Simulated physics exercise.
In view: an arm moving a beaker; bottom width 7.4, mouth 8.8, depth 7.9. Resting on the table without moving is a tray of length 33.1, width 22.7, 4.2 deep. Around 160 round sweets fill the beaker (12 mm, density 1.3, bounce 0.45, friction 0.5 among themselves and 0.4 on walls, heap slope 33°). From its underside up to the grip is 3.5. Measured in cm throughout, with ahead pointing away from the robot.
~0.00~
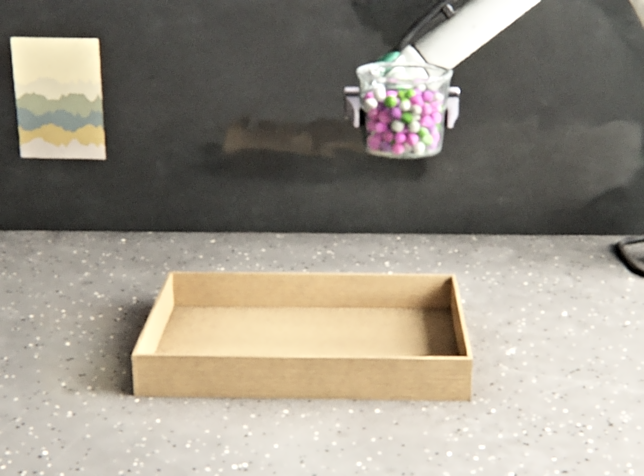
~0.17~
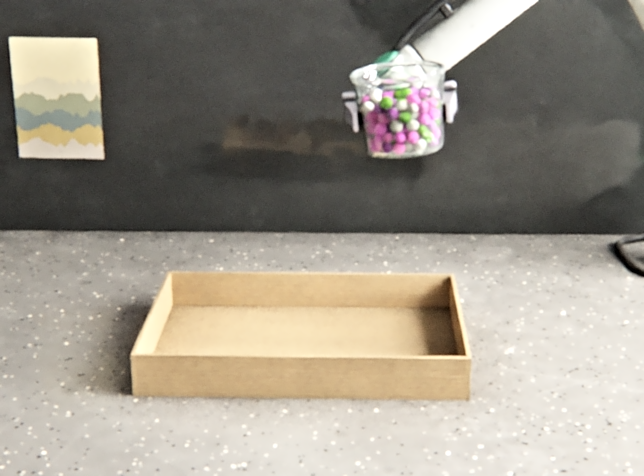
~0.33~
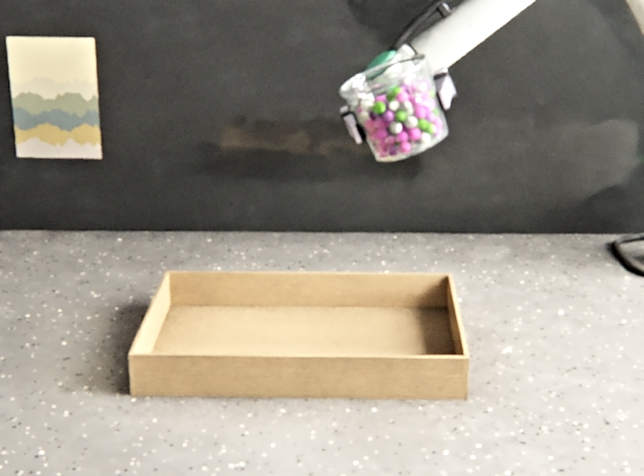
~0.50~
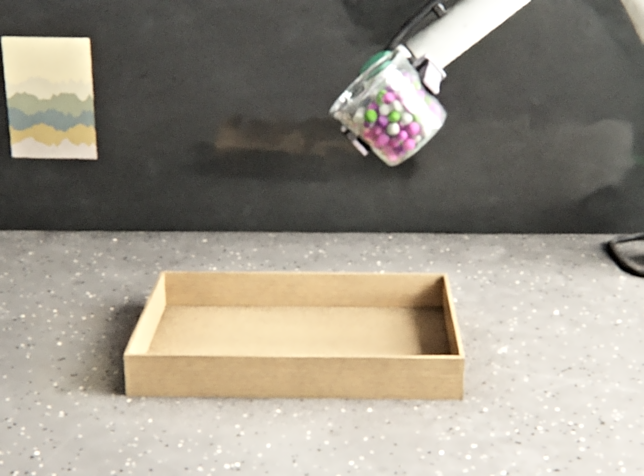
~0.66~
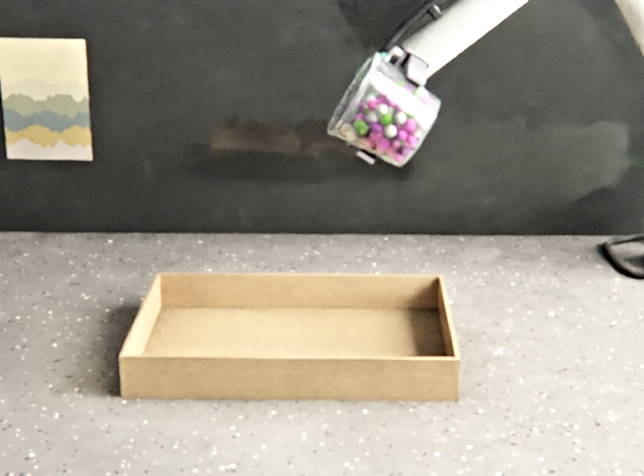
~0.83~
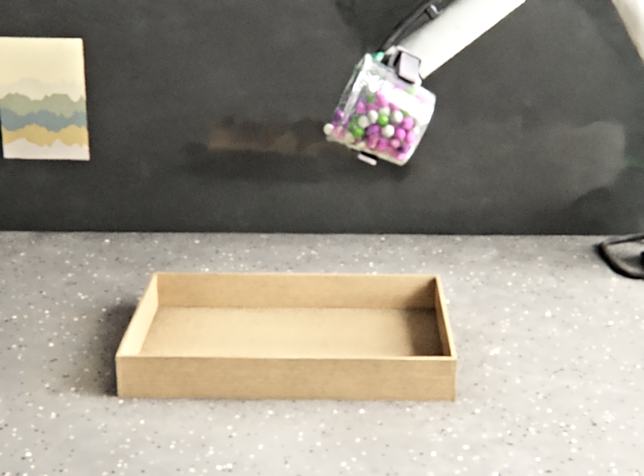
A clear beaker of pink, green and white round sweets, held by a robotic arm, starts upright above an empty wooden tray. The arm tilts it leftward, slightly at first and then steeply, while drifting a little left, and the sweets shift toward the lowered rim as the tray rests on the speckled table.
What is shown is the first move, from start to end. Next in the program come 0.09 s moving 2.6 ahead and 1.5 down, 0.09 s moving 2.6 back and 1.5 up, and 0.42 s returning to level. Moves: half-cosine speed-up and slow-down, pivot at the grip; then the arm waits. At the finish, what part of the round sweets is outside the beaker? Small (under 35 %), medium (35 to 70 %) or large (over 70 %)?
Small.
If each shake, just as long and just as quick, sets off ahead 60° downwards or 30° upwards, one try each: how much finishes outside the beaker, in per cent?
Estimates, in order: 5 % then 40 %.
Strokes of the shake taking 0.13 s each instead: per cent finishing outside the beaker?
In that case around 5 per cent.
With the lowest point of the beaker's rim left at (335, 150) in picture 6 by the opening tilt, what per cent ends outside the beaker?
Estimate: About 35 per cent.
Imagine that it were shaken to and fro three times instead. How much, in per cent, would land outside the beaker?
Near 20 per cent.
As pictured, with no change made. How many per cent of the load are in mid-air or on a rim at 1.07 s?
8 %.
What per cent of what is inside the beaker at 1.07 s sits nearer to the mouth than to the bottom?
Close to 40 in a hundred.
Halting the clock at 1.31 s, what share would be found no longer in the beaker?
Close to 10 per cent of the load is out.
After 1.07 s, tilted 62° forward, highest piece 29 above the table; 149 in the beaker, 13 in flight or on a rim.
After 1.31 s, tilted 12° forward, highest piece 30 above the table; 145 in the beaker, 17 in the tray.
After 1.63 s, level, highest piece 31 above the table; 145 in the beaker, 17 in the tray.
After 2.68 s, level, highest piece 31 above the table; 145 in the beaker, 17 in the tray.
In the end, 145 in the beaker, 17 in the tray. That is 10 % outside the beaker.
